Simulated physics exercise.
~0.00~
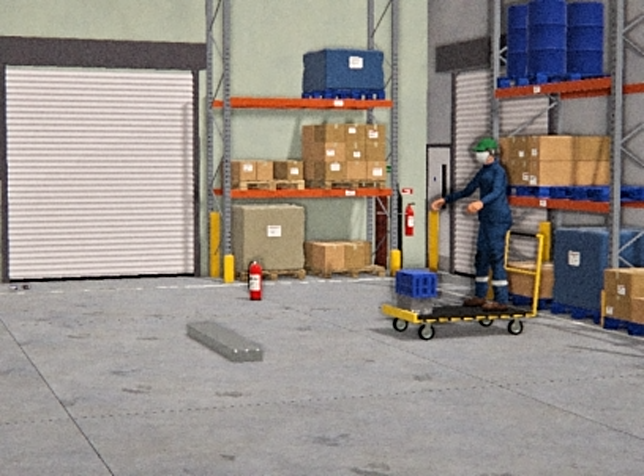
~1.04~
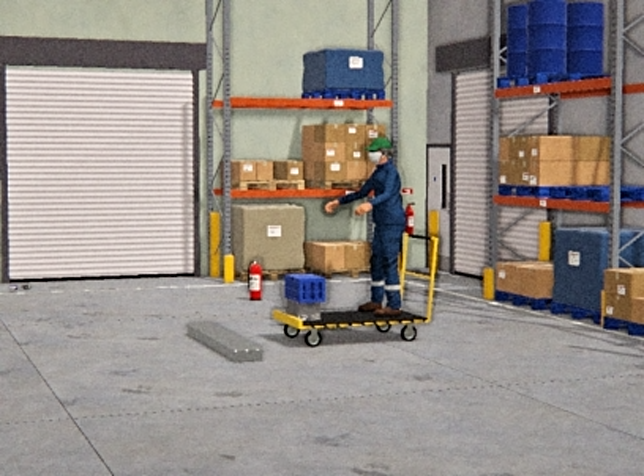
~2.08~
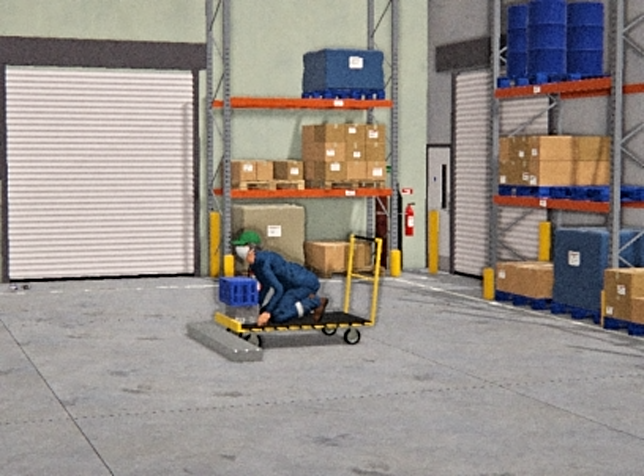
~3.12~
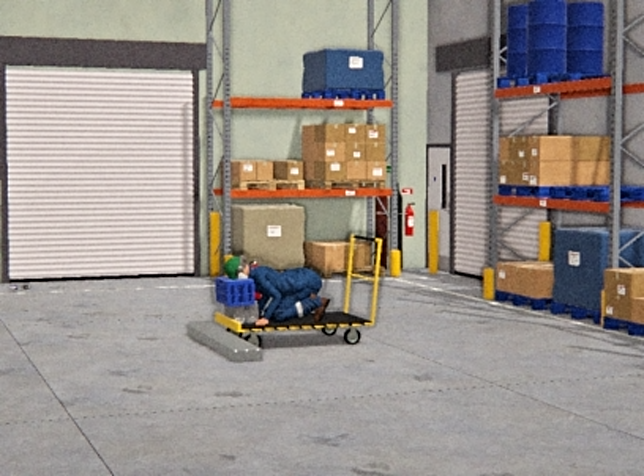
A worker in blue overalls, a green helmet and a face mask stands on a yellow-edged flat cart in a warehouse, seen from a fixed spot across the concrete floor. A blue crate sits on a grey parcel at the cart's left end, with shelves of boxes and a white shutter behind. The cart rolls left toward a grey beam on the floor, the rider's arms held out. It reaches the beam and stops, and the rider drops forward onto the deck behind the load. At the end the rider lies hunched low against the crate, which remains aboard with the parcel.
